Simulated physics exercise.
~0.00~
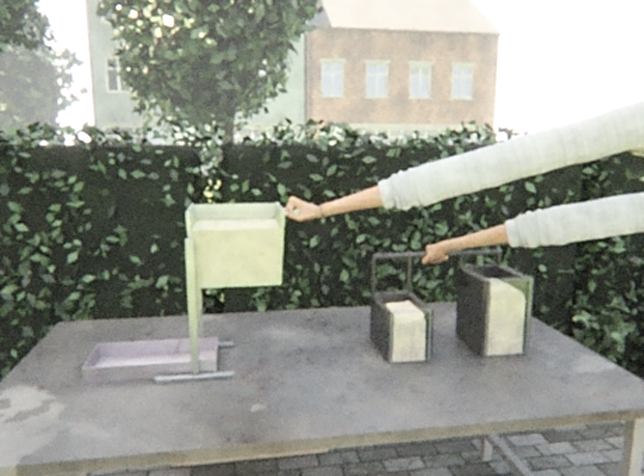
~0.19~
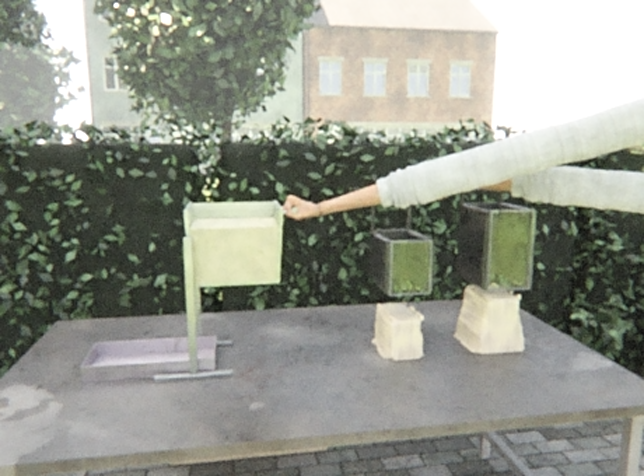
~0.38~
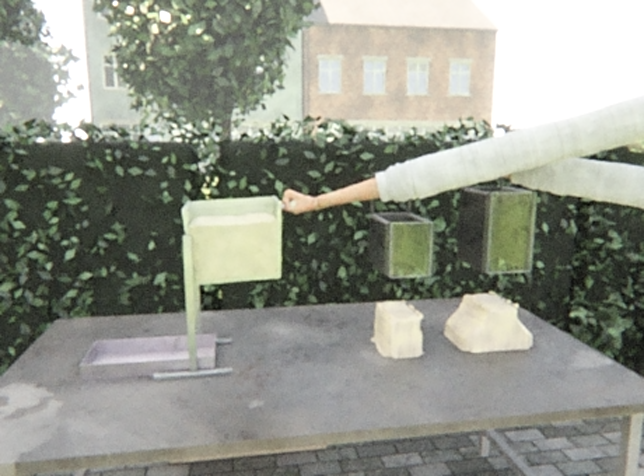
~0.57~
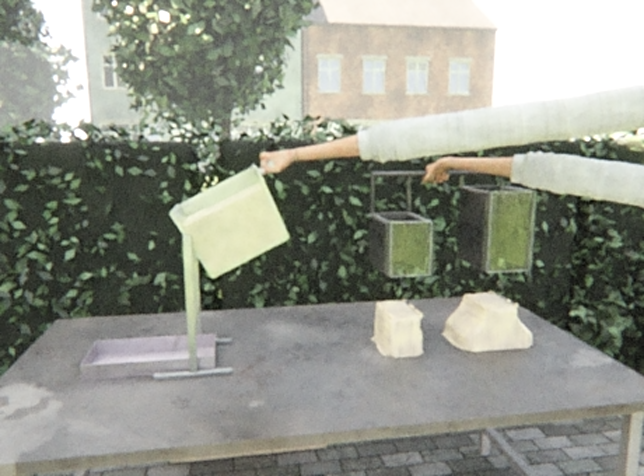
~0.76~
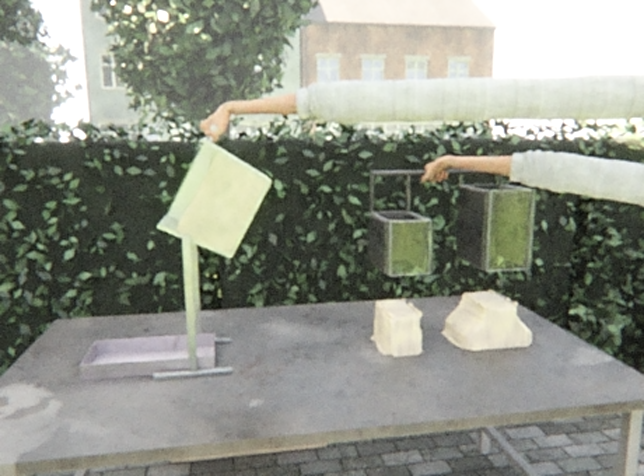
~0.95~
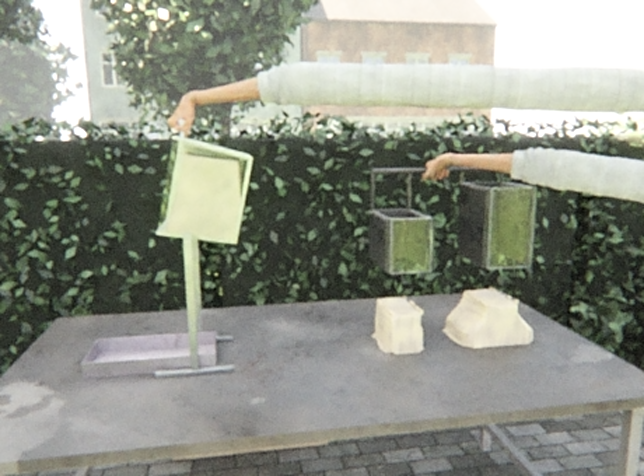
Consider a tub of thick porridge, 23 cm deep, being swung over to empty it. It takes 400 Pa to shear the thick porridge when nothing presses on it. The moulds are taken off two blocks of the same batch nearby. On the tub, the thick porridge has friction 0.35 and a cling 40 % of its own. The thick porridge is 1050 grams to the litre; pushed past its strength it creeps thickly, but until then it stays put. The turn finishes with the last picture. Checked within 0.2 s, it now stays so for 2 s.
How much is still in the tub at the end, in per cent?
Around 68 percent.
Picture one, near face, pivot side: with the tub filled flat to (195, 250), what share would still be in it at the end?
In that case some 100 per cent.
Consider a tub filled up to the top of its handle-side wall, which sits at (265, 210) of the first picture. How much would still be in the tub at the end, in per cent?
I'd say around 100 percent would remain in the tub at the end.
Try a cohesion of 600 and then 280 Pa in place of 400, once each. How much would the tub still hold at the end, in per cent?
Roughly 100 % followed by roughly 55 %.
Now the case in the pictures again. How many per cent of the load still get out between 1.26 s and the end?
Close to 14 % of the whole load.
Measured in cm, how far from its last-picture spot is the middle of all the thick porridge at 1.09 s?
Looks like around 3 cm to me.
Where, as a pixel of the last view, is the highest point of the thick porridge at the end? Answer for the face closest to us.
The highest point sits at around (195, 188).
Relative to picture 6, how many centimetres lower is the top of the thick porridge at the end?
10 cm.
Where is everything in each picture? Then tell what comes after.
Handle-side rim at (281, 211), tilt 0 degrees; top of the thick porridge at (268, 228); blocks stand 15 cm, 23 cm (left to right), in the first frame.
Handle-side rim at (279, 209), tilt 0 degrees; top of the thick porridge at (267, 226); blocks stand 14 cm, 20 cm (left to right), in the second frame.
Handle-side rim at (278, 204), tilt 2 degrees; top of the thick porridge at (274, 221); blocks stand 14 cm, 16 cm (left to right), in the third frame.
Handle-side rim at (255, 170), tilt 26 degrees; top of the thick porridge at (260, 189); blocks stand 14 cm, 15 cm (left to right), in the fourth frame.
Handle-side rim at (202, 142), tilt 61 degrees; top of the thick porridge at (221, 155); blocks stand 14 cm, 15 cm (left to right), in the fifth frame.
Handle-side rim at (173, 139), tilt 77 degrees; top of the thick porridge at (188, 155); blocks stand 14 cm, 15 cm (left to right), in the sixth frame.
After 1.09 s, the tub is at 77 degrees and holds 97 %.
After 1.26 s, the tub is at 77 degrees and holds 81 %.
After 1.43 s, the tub is at 77 degrees and holds 71 %.
After 1.60 s, the tub is at 77 degrees and holds 68 %.
After 2.95 s, at the end, the tub is at 77 degrees and holds 68 %.
